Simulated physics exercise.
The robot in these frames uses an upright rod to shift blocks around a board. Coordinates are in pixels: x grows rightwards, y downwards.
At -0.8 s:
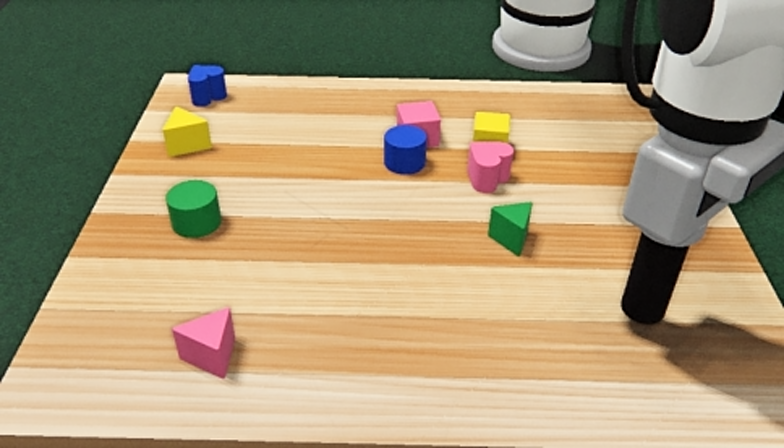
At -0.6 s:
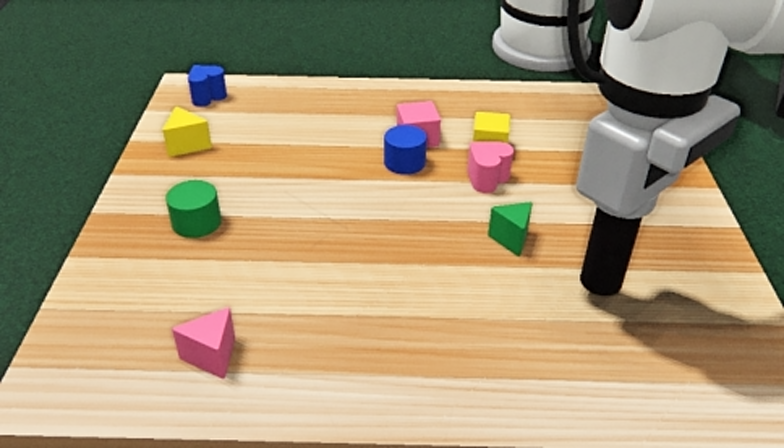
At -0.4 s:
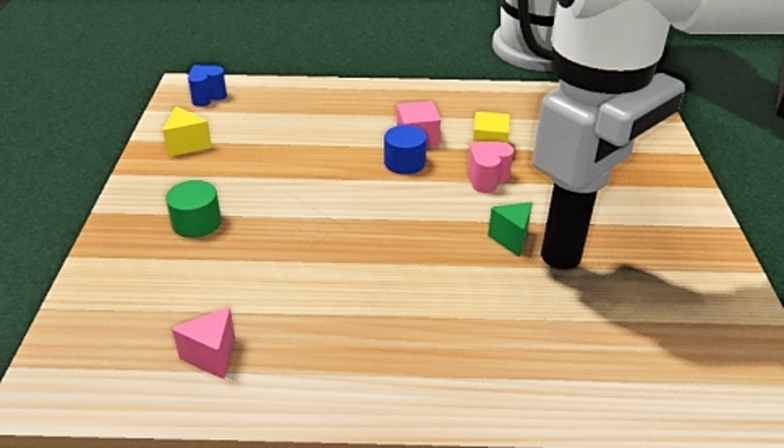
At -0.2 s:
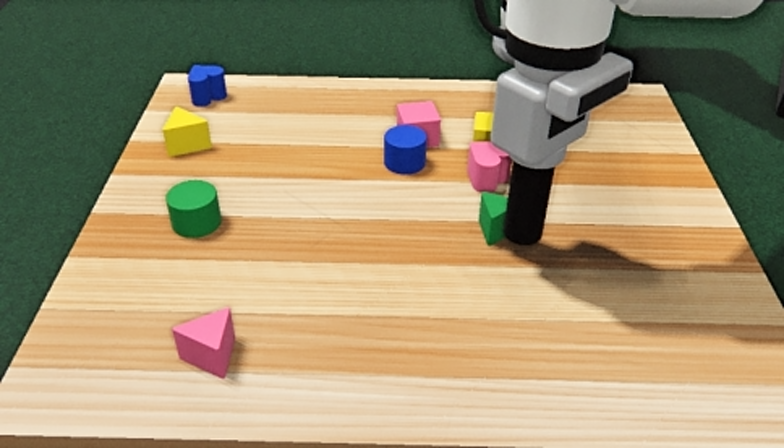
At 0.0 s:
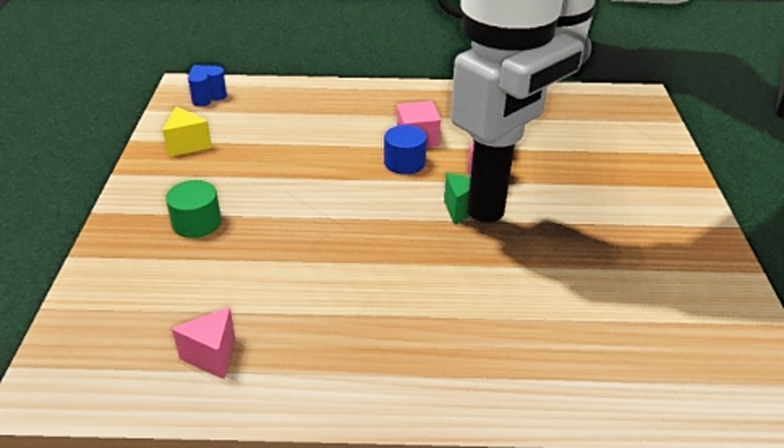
We see colored blocks spread over a striped wooden board as a robot's black rod moves left and away from the viewer toward a green triangular block, then pushes that block up and to the left.
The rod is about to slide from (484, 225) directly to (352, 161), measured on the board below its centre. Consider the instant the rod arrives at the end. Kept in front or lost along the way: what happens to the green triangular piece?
The rod keeps it before itself.
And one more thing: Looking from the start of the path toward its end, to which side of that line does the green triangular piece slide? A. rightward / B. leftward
The one that fits is B, leftward.
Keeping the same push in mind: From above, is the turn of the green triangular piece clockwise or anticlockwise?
Seen from overhead, it turns anticlockwise.
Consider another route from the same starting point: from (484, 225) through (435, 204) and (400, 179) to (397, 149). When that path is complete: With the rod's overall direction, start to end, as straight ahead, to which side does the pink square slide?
Out to the right.
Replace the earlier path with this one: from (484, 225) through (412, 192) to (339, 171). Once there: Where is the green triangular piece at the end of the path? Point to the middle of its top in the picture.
My prediction: (334, 128).
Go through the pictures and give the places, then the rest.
Rod tip (642, 309); block tops, blue circle (406, 136); pink square (419, 112); green triangular piece (516, 212); pink heart block (490, 152), in the first picture.
Rod (601, 282); blocks unchanged, in the second picture.
Rod (561, 257); blocks unchanged, in the third picture.
Rod (523, 233); green triangular piece (499, 203), in the fourth picture.
Rod (486, 211); blue circle (406, 136); pink square (419, 112); green triangular piece (463, 182); pink heart block hidden, in the fifth picture.
What follows on the original path. One third of the way, rod (438, 188); green triangular piece (419, 159).
Two thirds of the way, rod (393, 167); blue circle (400, 131); pink square (420, 110); green triangular piece (365, 145).
At the end, rod (352, 148); blue circle (388, 123); pink square (422, 107), turned 15° clockwise; green triangular piece (322, 133), turned 50° anticlockwise; pink heart block in place.
